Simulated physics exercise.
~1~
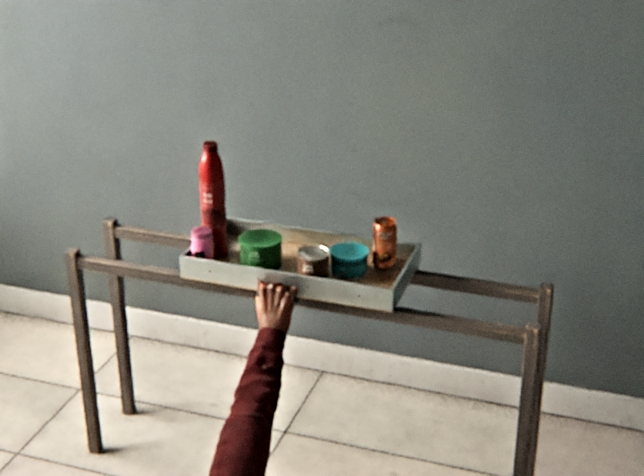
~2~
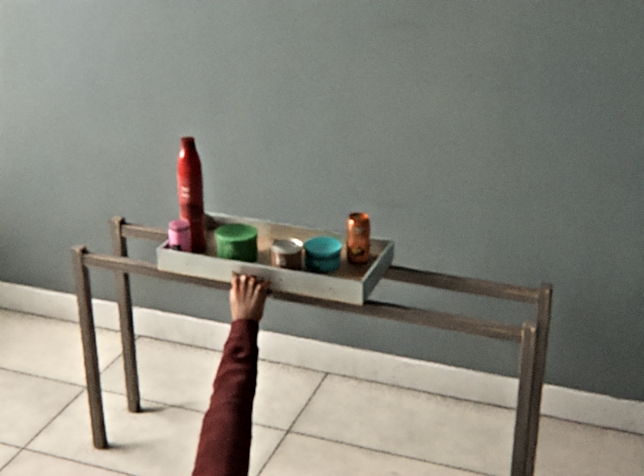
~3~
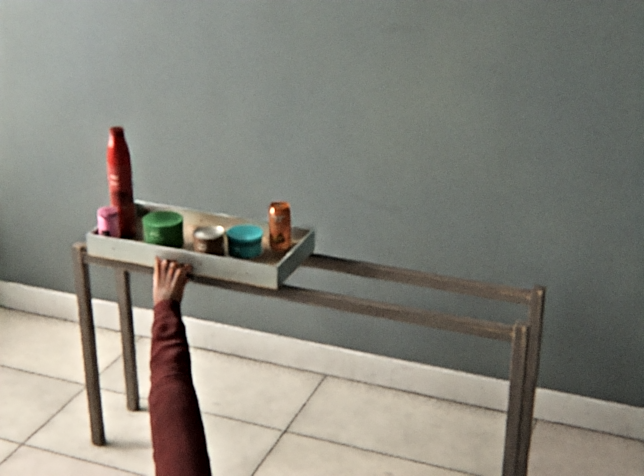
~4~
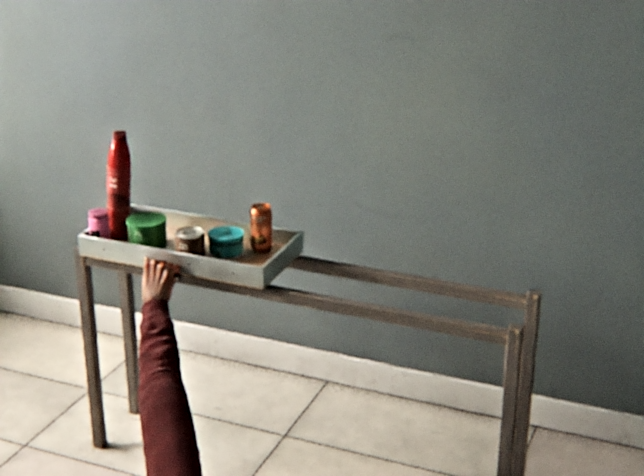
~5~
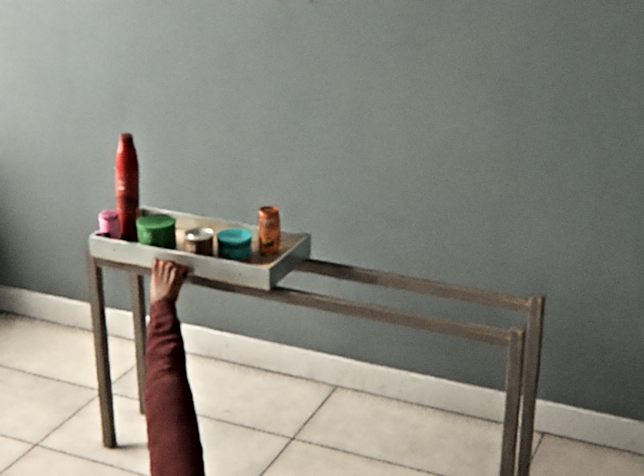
At the start, a shallow tray with low sides rests midway along two rails of a narrow metal stand, holding a tall red bottle, a pink container, a green tub, a small brownish tin, a turquoise tub and an orange can. A hand in a dark red sleeve holds its near edge. The hand moves the tray to the left, a little at first, then much farther. The tray reaches the left end of the stand and stays there, the hand still at its edge. At the end, the red bottle stands upright and everything remains aboard.
